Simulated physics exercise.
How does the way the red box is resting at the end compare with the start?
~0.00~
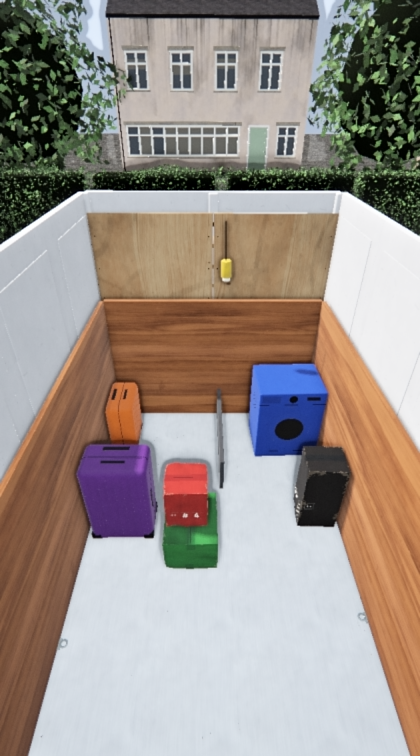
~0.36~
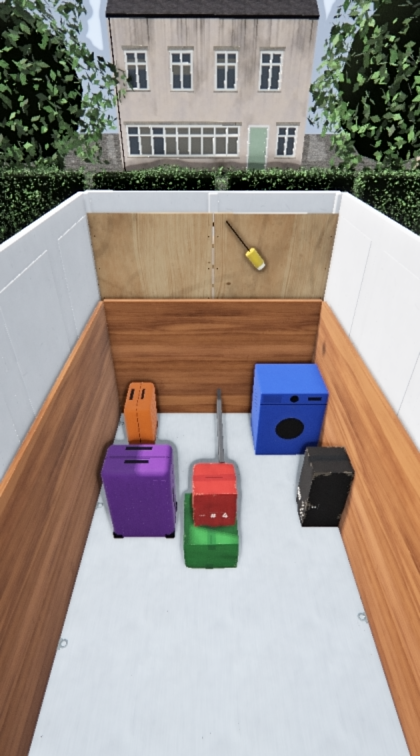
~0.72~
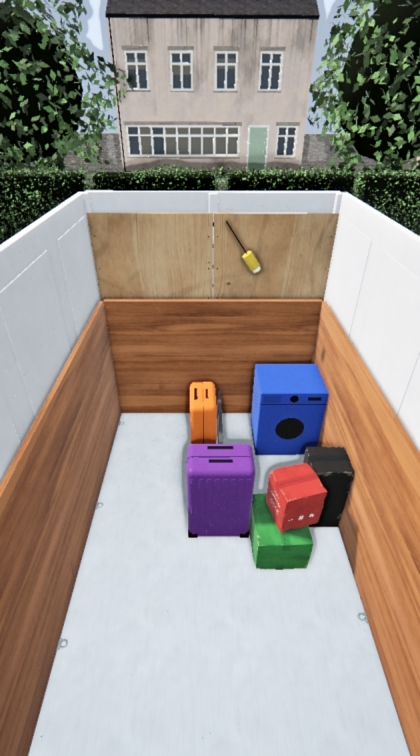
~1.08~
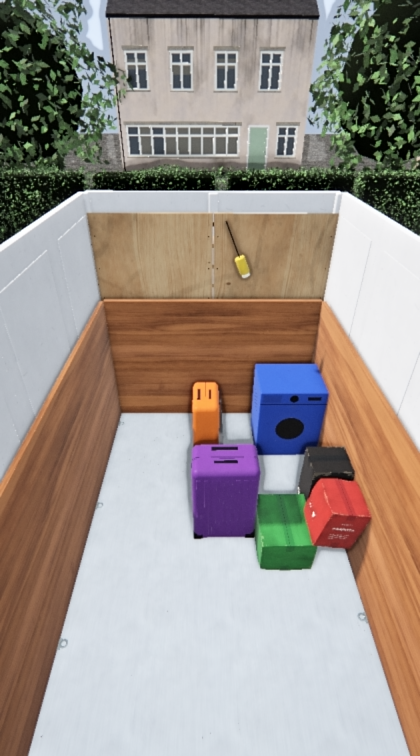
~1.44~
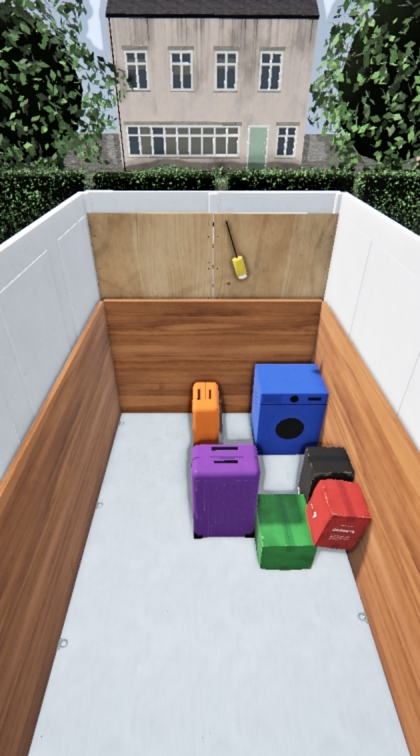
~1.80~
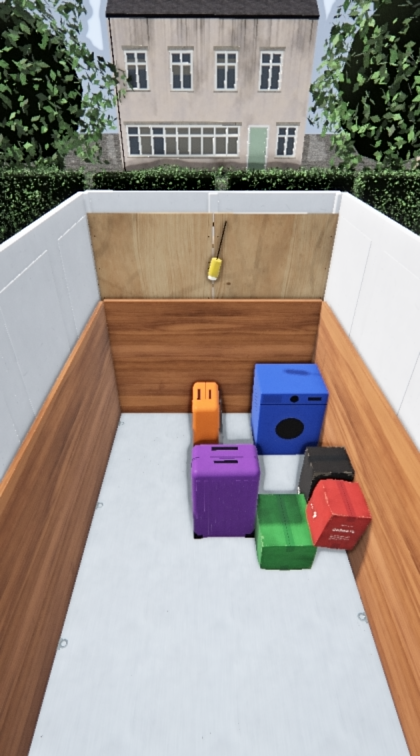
At the start the red box sits upright on top of the green box, but by the end it is leaning over at the right side, next to the black box.
